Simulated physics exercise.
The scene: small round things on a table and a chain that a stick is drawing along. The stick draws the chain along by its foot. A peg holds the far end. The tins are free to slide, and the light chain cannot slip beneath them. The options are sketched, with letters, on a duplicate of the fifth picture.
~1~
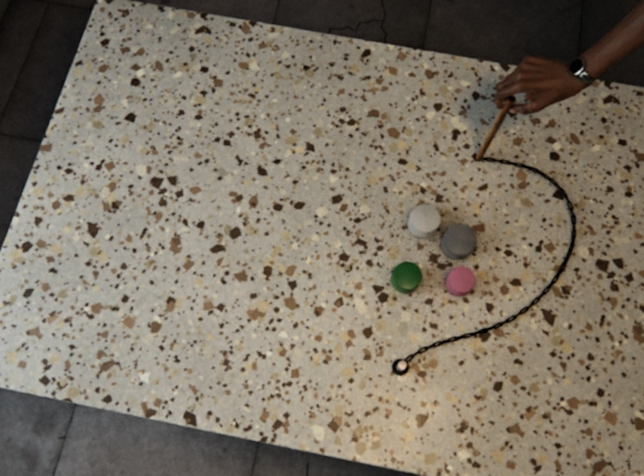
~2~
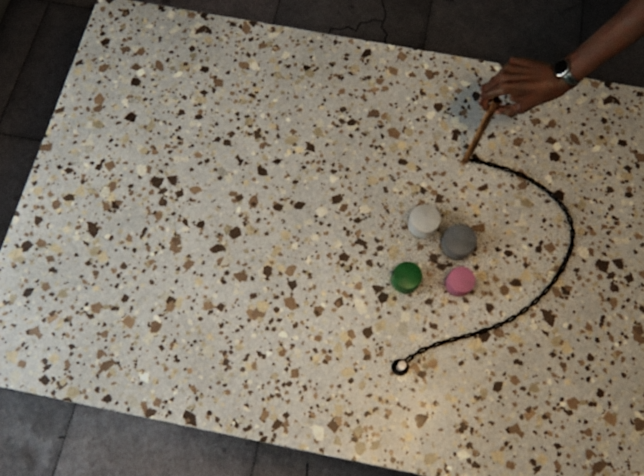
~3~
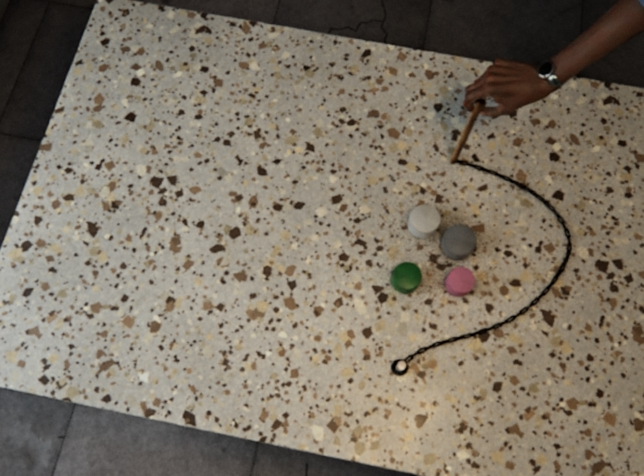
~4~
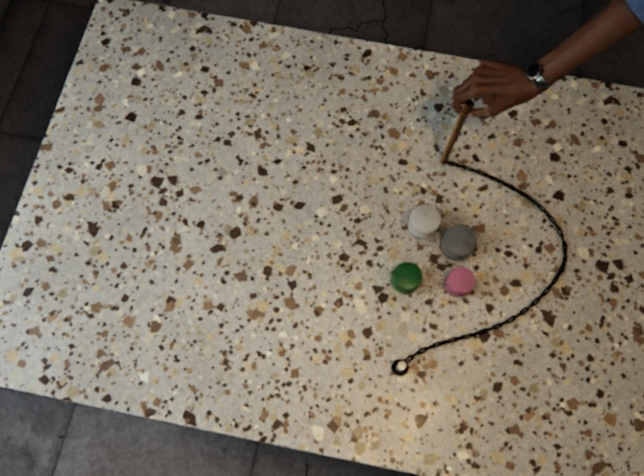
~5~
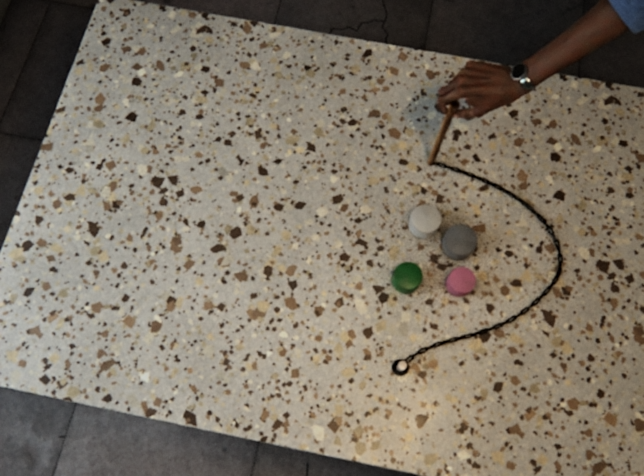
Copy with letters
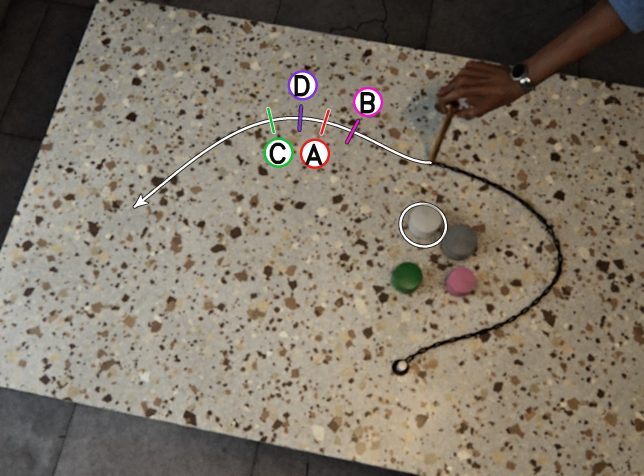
A hand holding a thin stick slowly drew the top end of a dark chain leftward across a speckled tabletop, its curve shifting slightly, while four small round tins beside it stayed put.
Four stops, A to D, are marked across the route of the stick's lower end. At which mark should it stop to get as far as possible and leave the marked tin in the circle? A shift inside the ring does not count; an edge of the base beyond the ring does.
C.
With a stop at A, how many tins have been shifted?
The count is none.
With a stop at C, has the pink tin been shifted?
Yes.
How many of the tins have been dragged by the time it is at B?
By then, none.
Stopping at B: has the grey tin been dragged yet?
By then, no.
On the copy, A at (325, 122); B at (353, 132); C at (271, 120); D at (300, 118); the ring at (423, 225); the route from (431, 163) via (271, 120) to (134, 207).
On C. First, foot of the stick (375, 143); white tin (425, 222).
Then, foot of the stick (321, 122); white tin (425, 222).
Finally, foot of the stick (271, 121); grey tin (440, 248); pink tin (440, 276); white tin (422, 222); the white tin is still in its ring.
By contrast, A is safe but short; B is safe but short; D is safe but short.
